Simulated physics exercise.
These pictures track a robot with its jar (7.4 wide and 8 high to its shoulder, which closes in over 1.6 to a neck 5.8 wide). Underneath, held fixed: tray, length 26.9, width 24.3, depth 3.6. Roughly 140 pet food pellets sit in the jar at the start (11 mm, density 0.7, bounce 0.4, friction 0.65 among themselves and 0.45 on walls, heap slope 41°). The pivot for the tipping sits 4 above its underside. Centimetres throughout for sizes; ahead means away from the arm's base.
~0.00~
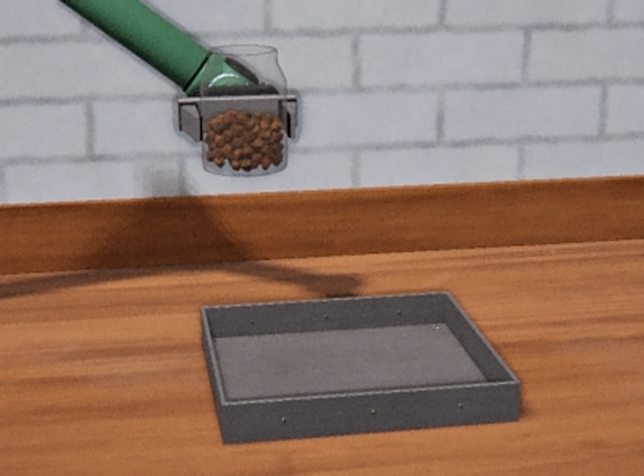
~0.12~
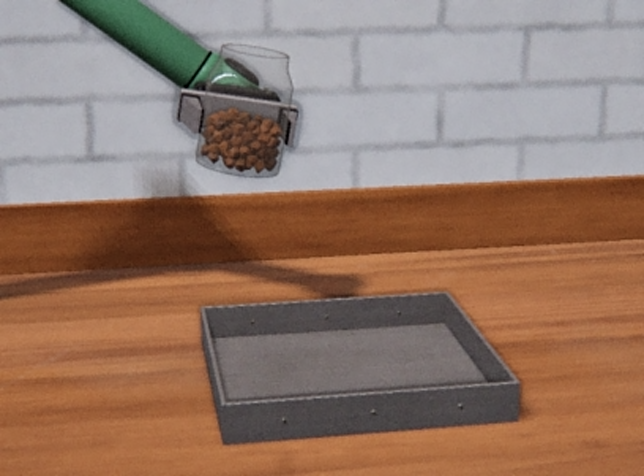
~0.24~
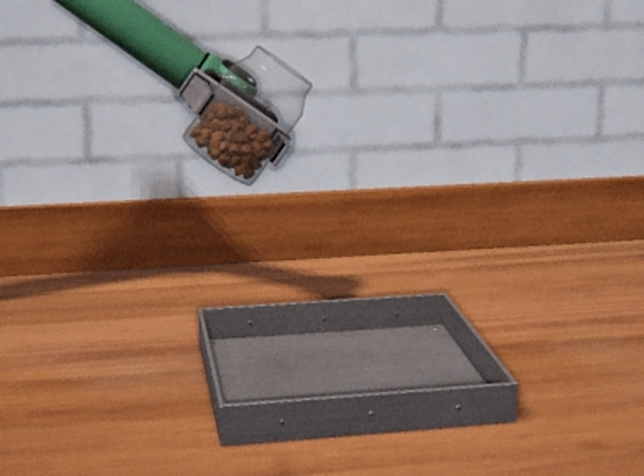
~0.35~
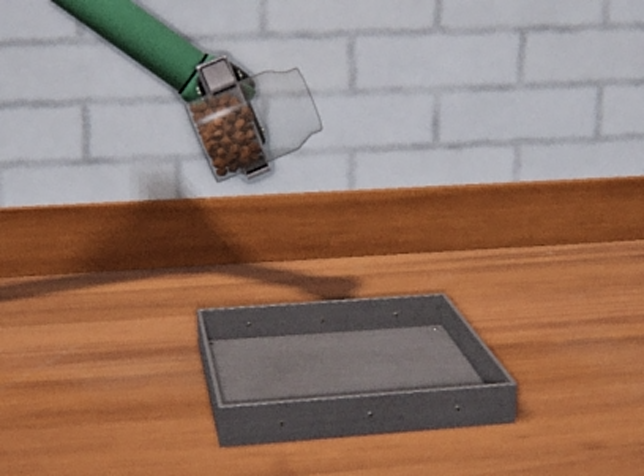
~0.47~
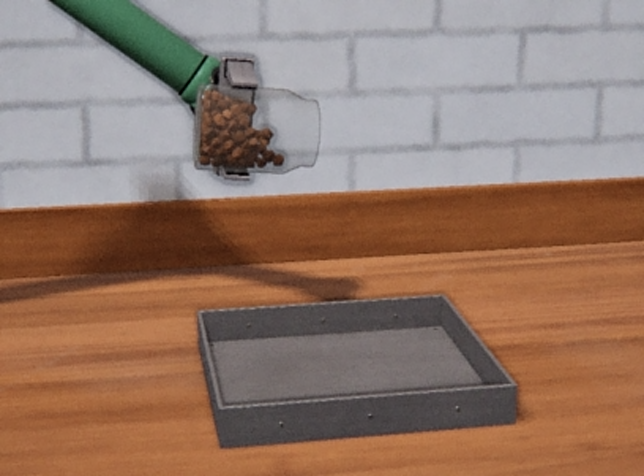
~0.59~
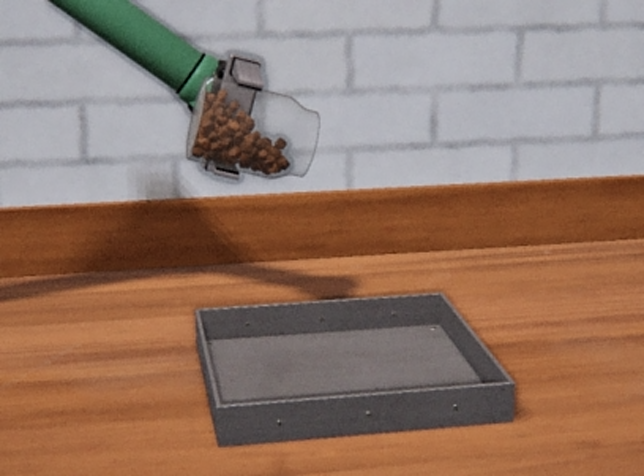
A green robot arm reaches in from the upper left, gripping a clear jar partly filled with brown pellets, above a wooden surface with a white brick wall behind, seen from slightly above. An empty, shallow grey tray sits on the wood below. The arm's gripper steadily turns the jar clockwise until its mouth points right and slightly down, and the pellets slide along inside towards the neck, while the view stays almost still.
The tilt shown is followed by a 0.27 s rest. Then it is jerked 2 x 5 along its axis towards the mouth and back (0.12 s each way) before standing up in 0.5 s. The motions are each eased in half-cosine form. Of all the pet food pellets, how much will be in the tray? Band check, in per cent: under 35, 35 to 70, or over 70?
35 to 70 per cent.
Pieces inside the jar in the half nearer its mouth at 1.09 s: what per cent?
100 %, about.
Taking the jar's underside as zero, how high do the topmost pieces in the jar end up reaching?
About 3.5 cm.
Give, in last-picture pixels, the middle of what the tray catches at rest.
Roughly at pixel (385, 368).
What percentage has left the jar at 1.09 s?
About 25 percent.
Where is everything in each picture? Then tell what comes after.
The first picture shows jar middle at (244, 125), upright; upper third of the load around (244, 126), from x 210 to 280, top at y 115; 142 in the jar.
The second picture shows jar middle at (244, 126), tipped 10°; upper third of the load around (239, 127), from x 205 to 275, top at y 115.
The third picture shows jar middle at (241, 127), tipped 37°; upper third of the load around (225, 124), from x 195 to 270, top at y 110.
The fourth picture shows jar middle at (240, 128), tipped 69°; upper third of the load around (223, 116), from x 195 to 255, top at y 100.
The fifth picture shows jar middle at (240, 129), tipped 96°; upper third of the load around (220, 111), from x 205 to 280, top at y 95.
The sixth picture shows jar middle at (238, 127), tipped 106°; upper third of the load around (219, 120), from x 195 to 285, top at y 95; 142 in the jar.
After 1.09 s, tipped 106°, highest piece 26 above the table; 110 in the jar, 1 in the tray, 31 in flight or on a rim.
After 1.59 s, tipped 53°, highest piece 29 above the table; 79 in the tray, 60 in the jar, 3 in flight or on a rim.
After 2.04 s, upright, highest piece 26 above the table; 82 in the tray, 60 in the jar.
After 2.74 s, upright, highest piece 26 above the table; 82 in the tray, 60 in the jar.
At rest, 82 in the tray, 60 in the jar. That is 58 % in the tray.
